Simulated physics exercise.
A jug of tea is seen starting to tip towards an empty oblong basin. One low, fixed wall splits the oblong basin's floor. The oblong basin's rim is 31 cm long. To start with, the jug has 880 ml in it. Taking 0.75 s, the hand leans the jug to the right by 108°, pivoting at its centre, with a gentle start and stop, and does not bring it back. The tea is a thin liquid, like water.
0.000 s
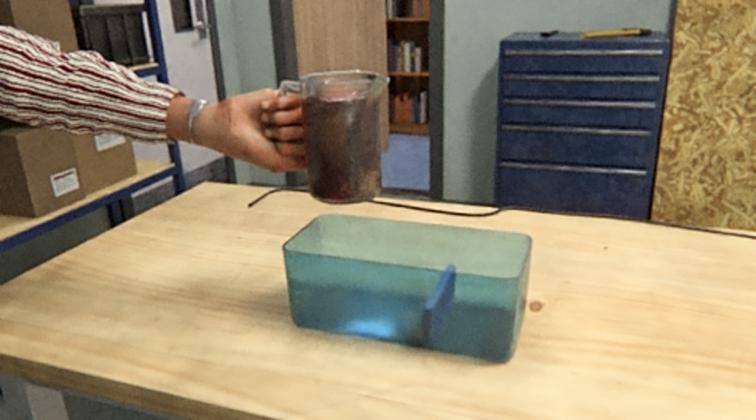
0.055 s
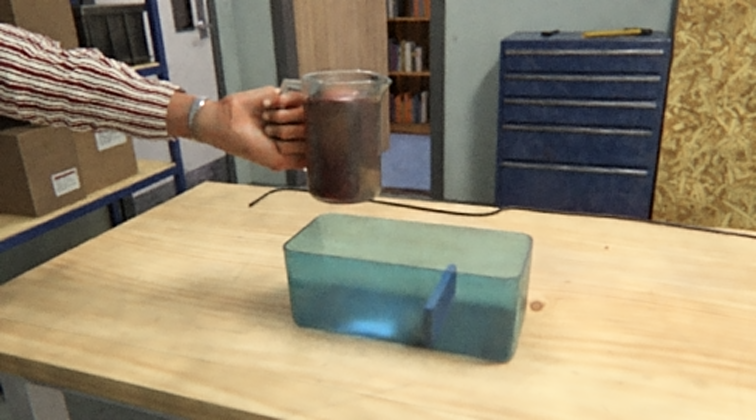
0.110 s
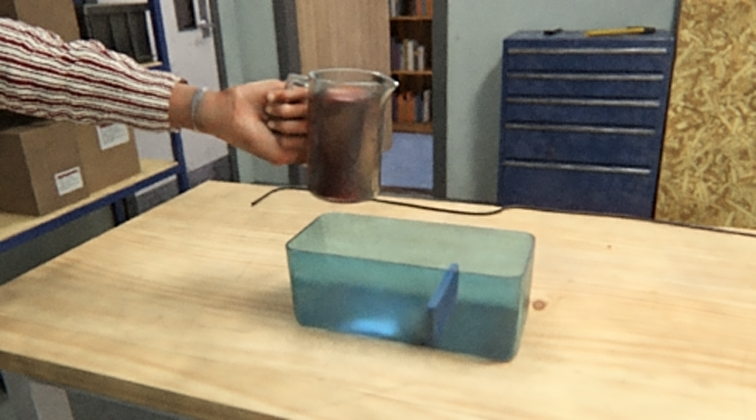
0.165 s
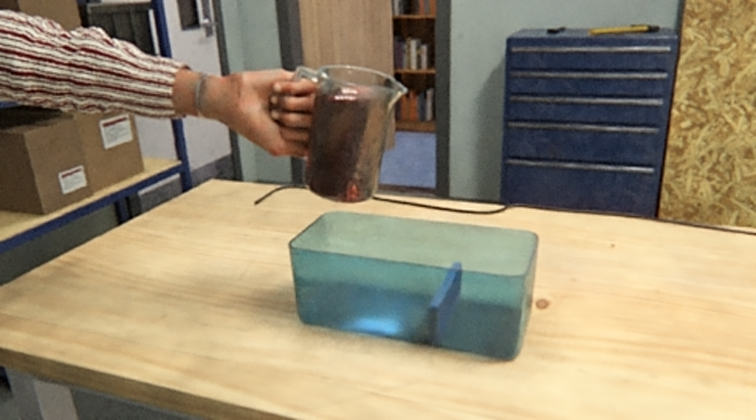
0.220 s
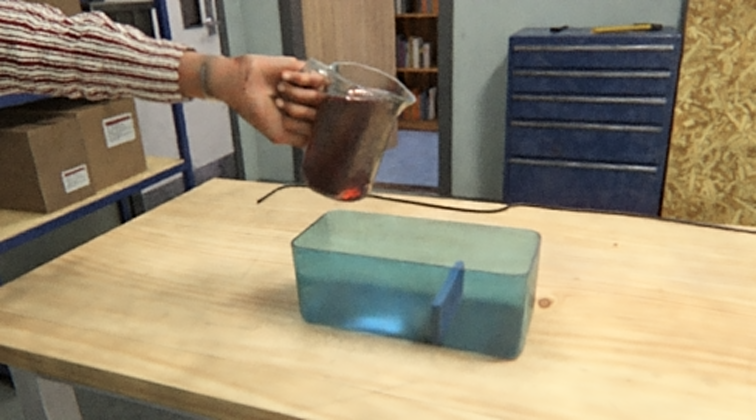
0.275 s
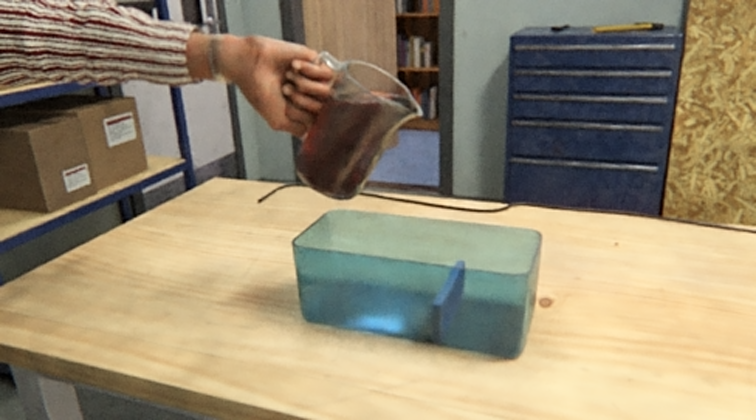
A hand slowly leans a clear jug of dark reddish tea rightwards above an oblong basin.
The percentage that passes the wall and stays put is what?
It is about 72 per cent.
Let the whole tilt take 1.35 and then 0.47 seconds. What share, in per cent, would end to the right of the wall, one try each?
Try 1: Approx. 80 %; try 2: Approx. 65 %.
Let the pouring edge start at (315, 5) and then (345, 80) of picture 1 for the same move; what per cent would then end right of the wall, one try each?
I'd say 0 percent on the first go, 0 percent on the next.
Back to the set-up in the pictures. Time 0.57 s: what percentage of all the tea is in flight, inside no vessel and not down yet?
At that moment, about 18 percent.
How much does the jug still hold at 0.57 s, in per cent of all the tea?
Portion remaining: Approx. 72 per cent.
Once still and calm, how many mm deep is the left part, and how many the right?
Around 8 mm deep on the left, around 48 mm deep on the right.
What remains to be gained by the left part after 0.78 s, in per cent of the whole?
That is roughly 16 in a hundred of the whole.
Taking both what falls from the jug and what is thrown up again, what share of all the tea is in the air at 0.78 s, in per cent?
I'd put it at about 18 per cent of the liquid.
Then, 0.57 s in, the tilt is 93° and 71 per cent is still to pour, 0 is left of the wall and 11 right of it.
Then, 0.78 s in, the tilt is 108° and 26 per cent is still to pour, 10 is left of the wall and 45 right of it.
Then, 1.01 s in, the tilt is 108° and 4 per cent is still to pour, 20 is left of the wall and 70 right of it.
Then, 1.25 s in, the tilt is 108° and 0 per cent is still to pour, 25 is left of the wall and 72 right of it.
Finally, 26 per cent lies left of the wall, 72 right of it and 2 outside.
